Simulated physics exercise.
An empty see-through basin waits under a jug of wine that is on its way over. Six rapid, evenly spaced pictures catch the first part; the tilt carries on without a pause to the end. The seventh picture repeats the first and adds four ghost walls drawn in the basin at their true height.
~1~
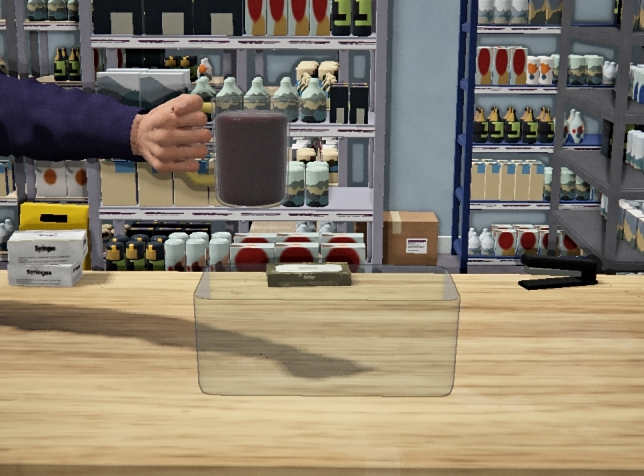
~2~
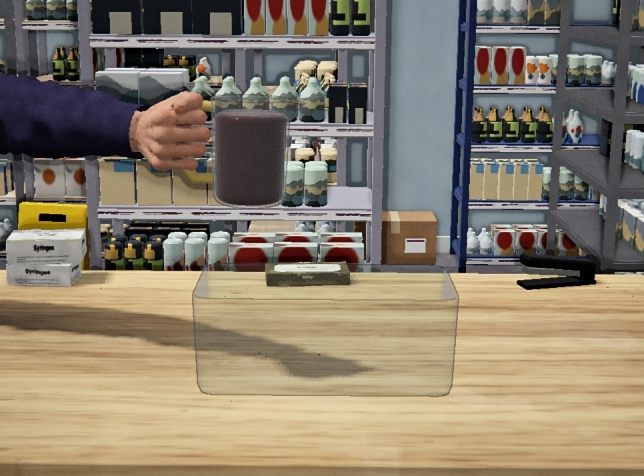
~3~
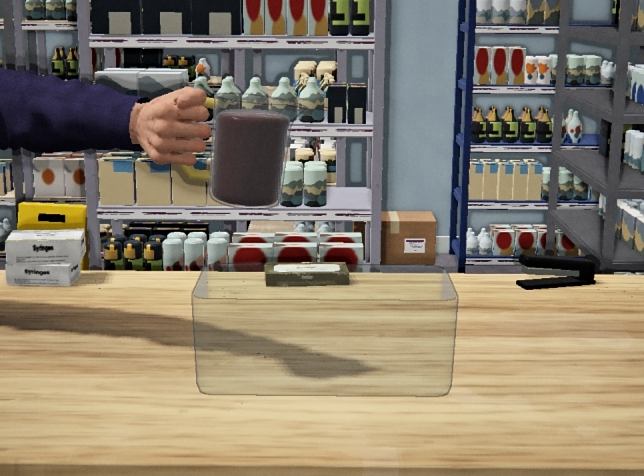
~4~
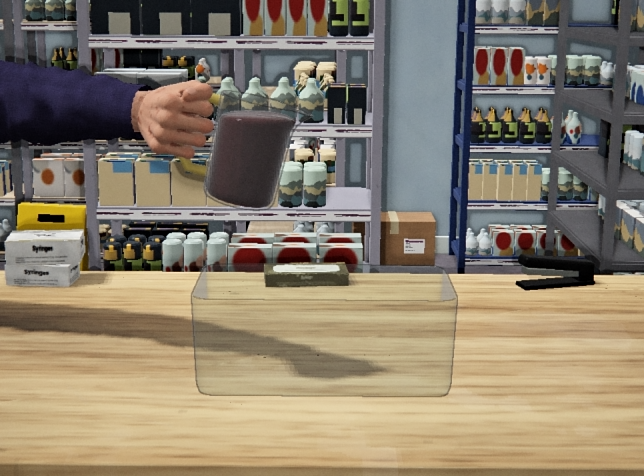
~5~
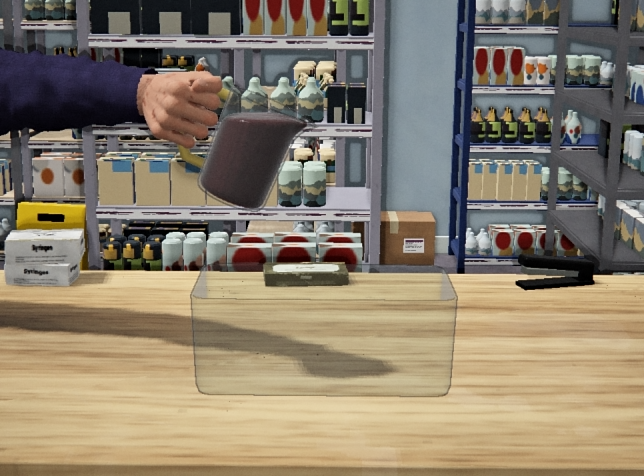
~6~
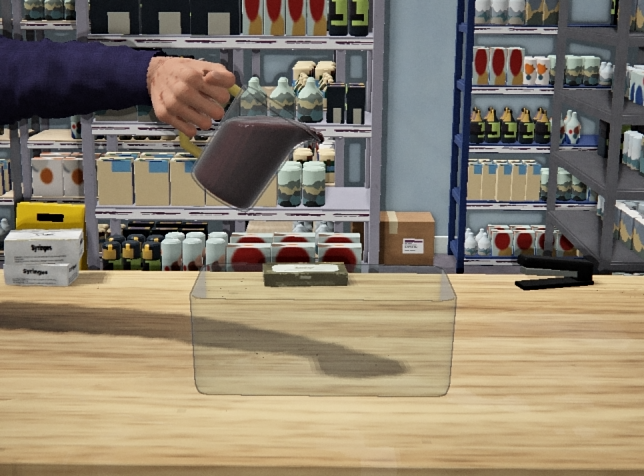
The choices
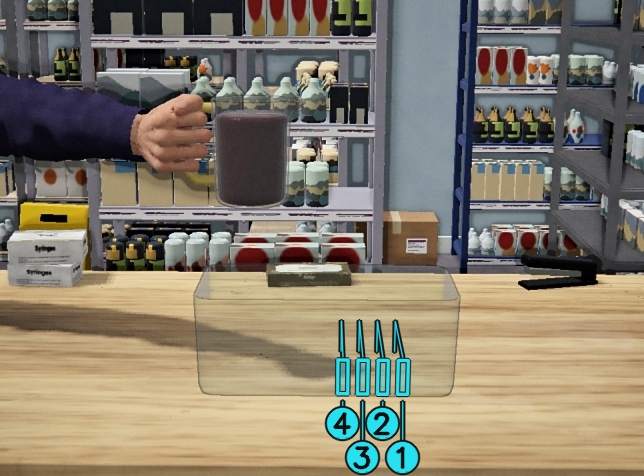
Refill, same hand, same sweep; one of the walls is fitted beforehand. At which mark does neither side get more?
Best: 3.
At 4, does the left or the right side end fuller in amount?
More ends on the right.
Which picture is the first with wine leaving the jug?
Picture 6.
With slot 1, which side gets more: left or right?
The left one.
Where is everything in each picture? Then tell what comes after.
Upright, lip at (305, 102); basin from (199, 392) to (453, 395); nothing has left yet.
Upright, lip at (305, 103); nothing has left yet.
Tipped about 6°, lip at (307, 107); nothing has left yet.
Tipped about 13°, lip at (312, 115); nothing has left yet.
Tipped about 22°, lip at (316, 126); nothing has left yet.
Tipped about 34°, lip at (319, 140); wine is over the lip, down to (319, 140).
On the marked copy, 1 at (402, 401); 2 at (382, 401); 3 at (362, 401); 4 at (342, 401).
Choosing 1, about 90 % ends left of the wall and 6 % right of it; 4 % is lost outside.
Choosing 2, about 81 % ends left of the wall and 15 % right of it; 5 % is lost outside.
Choosing 3, about 49 % ends left of the wall and 50 % right of it.
Choosing 4, about 21 % ends left of the wall and 78 % right of it.
